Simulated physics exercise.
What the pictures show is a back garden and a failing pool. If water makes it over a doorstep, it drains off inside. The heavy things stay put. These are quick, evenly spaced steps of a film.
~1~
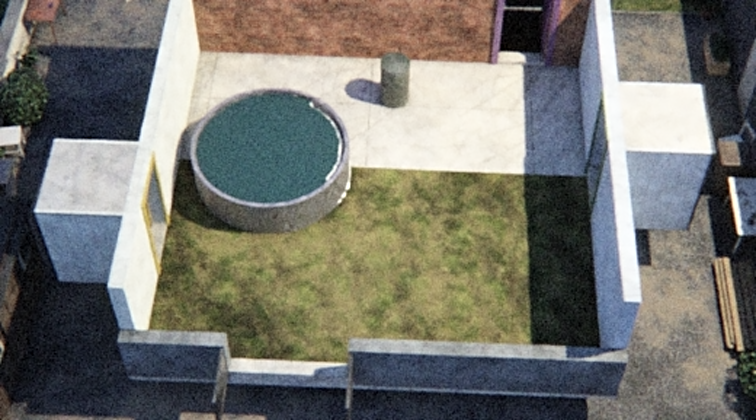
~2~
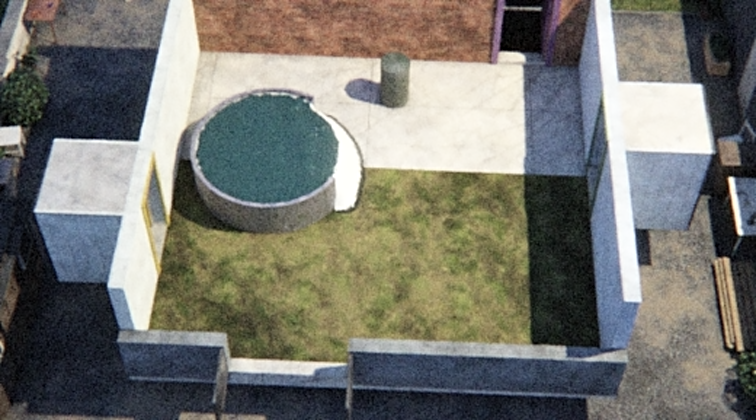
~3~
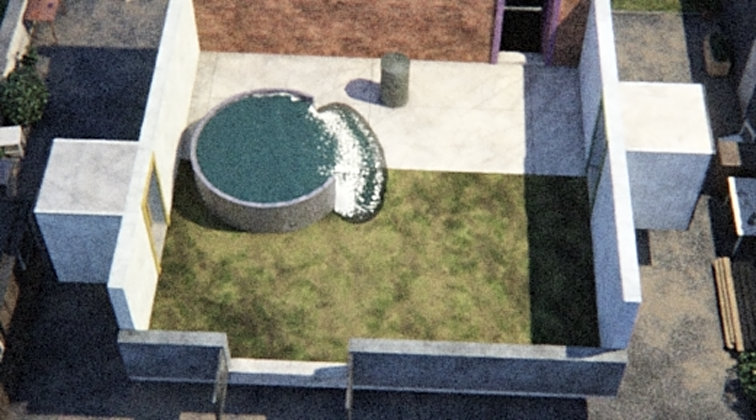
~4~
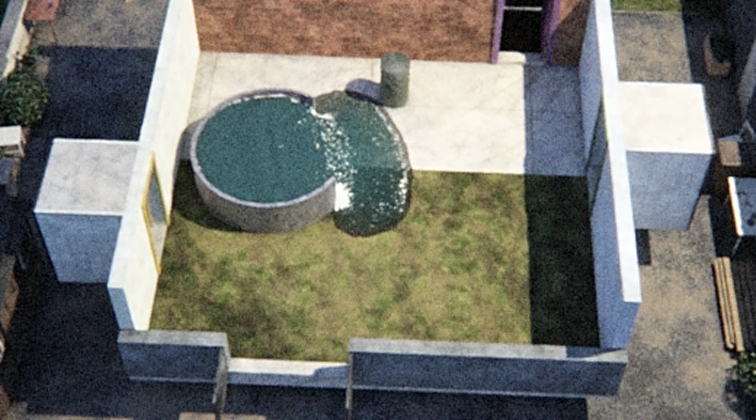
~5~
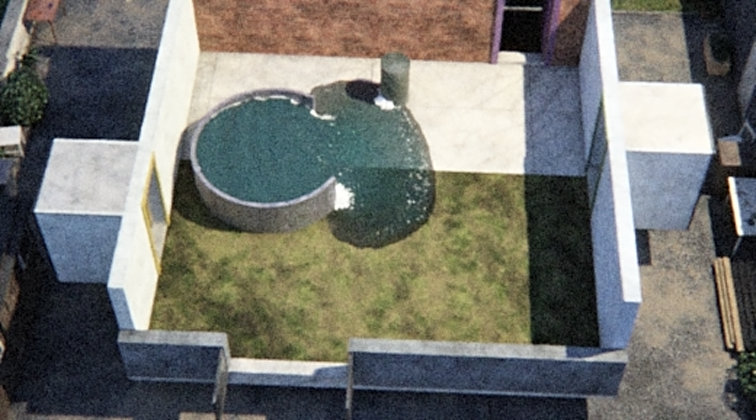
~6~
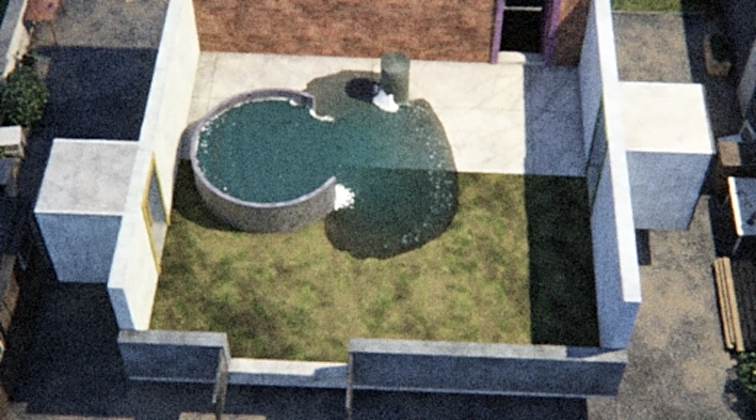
A round pool breaks open on its right side and water spreads across paving and grass.
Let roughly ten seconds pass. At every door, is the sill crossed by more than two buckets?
In order: The purple door breaks the limit, the yellow door respects the limit, the green door respects the limit.
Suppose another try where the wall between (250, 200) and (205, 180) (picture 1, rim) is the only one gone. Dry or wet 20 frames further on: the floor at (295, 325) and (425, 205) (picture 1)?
Soaked; untouched.
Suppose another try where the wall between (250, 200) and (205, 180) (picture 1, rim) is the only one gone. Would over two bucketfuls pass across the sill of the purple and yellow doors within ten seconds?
Result - purple: Misses the line; yellow: Clears the line.
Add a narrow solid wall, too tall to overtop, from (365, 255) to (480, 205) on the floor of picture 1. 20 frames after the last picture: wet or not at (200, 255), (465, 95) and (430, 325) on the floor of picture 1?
Spared, submerged, then spared.
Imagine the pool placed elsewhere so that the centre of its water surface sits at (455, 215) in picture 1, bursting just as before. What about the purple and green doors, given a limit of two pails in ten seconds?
Result - purple overshoots, green overshoots.
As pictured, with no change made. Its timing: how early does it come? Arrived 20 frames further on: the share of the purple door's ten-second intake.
I'd put it at about 25 per cent.
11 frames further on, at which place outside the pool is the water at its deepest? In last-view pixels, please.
About (580, 149).
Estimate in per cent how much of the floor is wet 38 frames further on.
Close to 75 in a hundred, I think.
A moment on, water covers 35 % of the floor; the purple door not reached, the yellow door not reached, the green door not reached.
Next, water covers 50 % of the floor; the purple door wet at the sill, nothing in, the yellow door not reached, the green door not reached.
Then, water covers 65 % of the floor; the purple door over two buckets in, the yellow door not reached, the green door wet at the sill, nothing in.
Later, water covers 75 % of the floor; the purple door far over two buckets in, the yellow door not reached, the green door wet at the sill, nothing in.
In the end, water covers 95 % of the floor; the purple door far over two buckets in, the yellow door not reached, the green door wet at the sill, nothing in.
